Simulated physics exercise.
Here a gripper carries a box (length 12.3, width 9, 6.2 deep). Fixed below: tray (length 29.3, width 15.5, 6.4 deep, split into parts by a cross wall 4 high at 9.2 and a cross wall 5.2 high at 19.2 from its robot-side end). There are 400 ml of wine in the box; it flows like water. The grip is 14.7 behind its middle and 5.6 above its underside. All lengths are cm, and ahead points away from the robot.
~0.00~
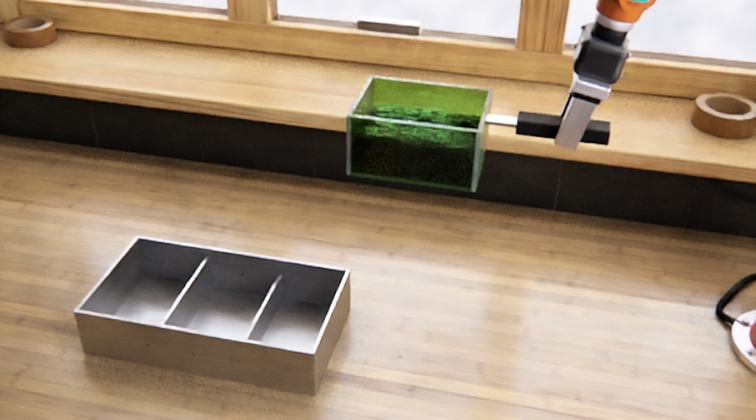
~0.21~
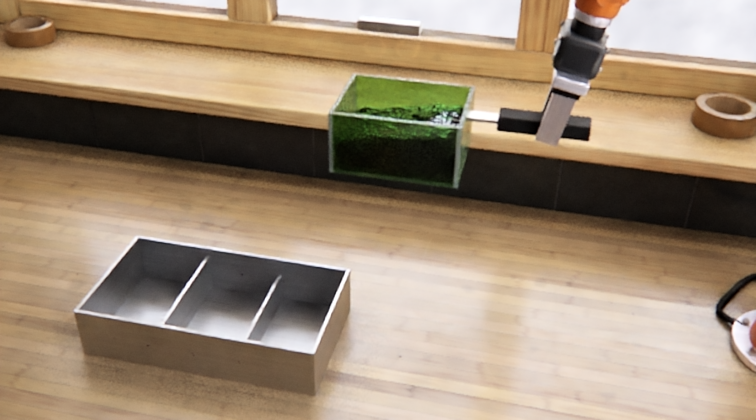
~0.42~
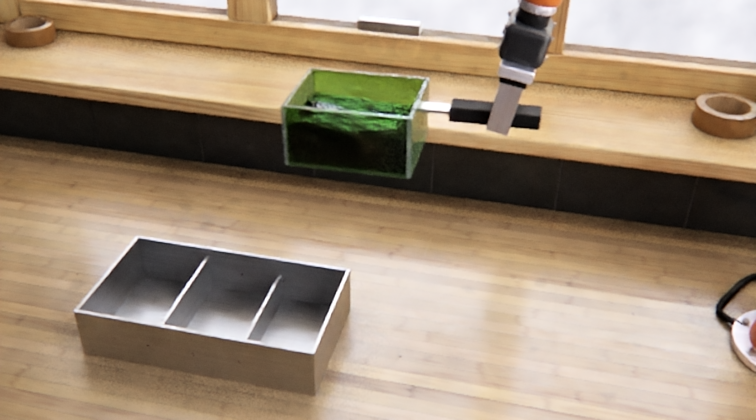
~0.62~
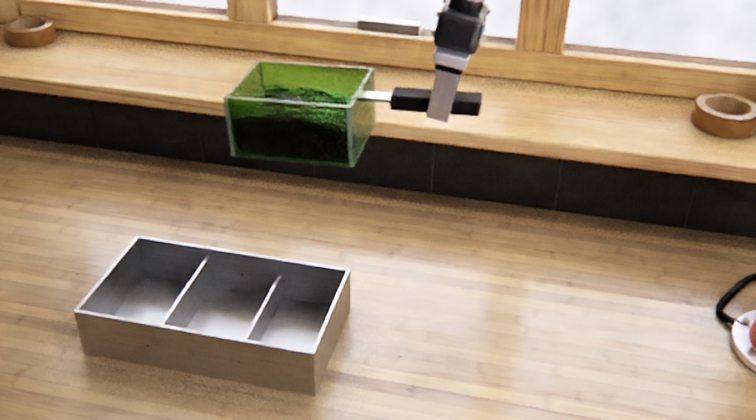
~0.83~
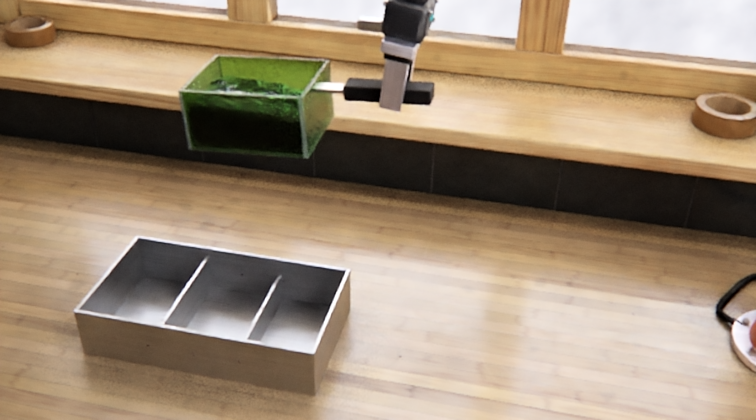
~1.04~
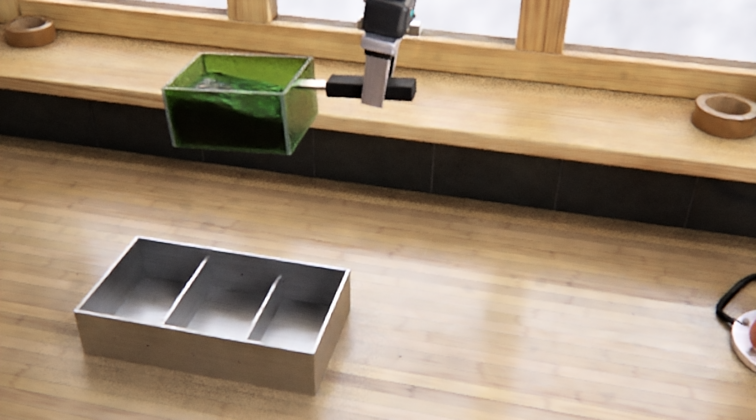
A robotic gripper with an orange and black arm carries a clear box of green liquid leftward and slightly up, seen from above at an angle by a still camera over a wooden counter beneath windows. The liquid ripples and shifts inside as the box tilts slightly. A grey three-compartment tray sits unmoved at lower left, with brown rings on the wooden sill at both sides.
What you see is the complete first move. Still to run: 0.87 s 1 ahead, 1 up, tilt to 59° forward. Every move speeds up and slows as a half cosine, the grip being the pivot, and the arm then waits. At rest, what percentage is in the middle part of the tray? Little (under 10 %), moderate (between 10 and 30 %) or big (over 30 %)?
Share in the middle part of the tray: Big (over 30 %).
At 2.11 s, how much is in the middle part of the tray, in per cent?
Some 45 per cent.
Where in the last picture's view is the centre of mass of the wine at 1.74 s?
Around (269, 222).
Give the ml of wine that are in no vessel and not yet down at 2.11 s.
Some 35 ml.
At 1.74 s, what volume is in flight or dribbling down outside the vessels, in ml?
Some 60 ml.
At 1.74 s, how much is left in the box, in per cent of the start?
Some 70 per cent.
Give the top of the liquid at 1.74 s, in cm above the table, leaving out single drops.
About 24 cm.
After 1.39 s, tilted 23° forward, liquid up to 30 above the table; 400 ml in the box.
After 1.74 s, tilted 54° forward, liquid up to 24 above the table; 285 ml in the box, 55 ml in the middle part, 55 ml in the air or running down outside.
After 2.11 s, tilted 59° forward, liquid up to 65 above the table; 180 ml in the middle part, 170 ml in the box, 5 ml in the robot-side part, 5 ml in the far-side part, 5 ml on the table or floor, 35 ml in the air or running down outside.
After 2.91 s, tilted 59° forward, liquid up to 21 above the table; 220 ml in the middle part, 130 ml in the box, 25 ml on the table or floor, 20 ml in the robot-side part, 10 ml in the far-side part.
At rest, 220 ml in the middle part, 125 ml in the box, 25 ml on the table or floor, 20 ml in the robot-side part, 10 ml in the far-side part. That is 55 % in the middle part of the tray.
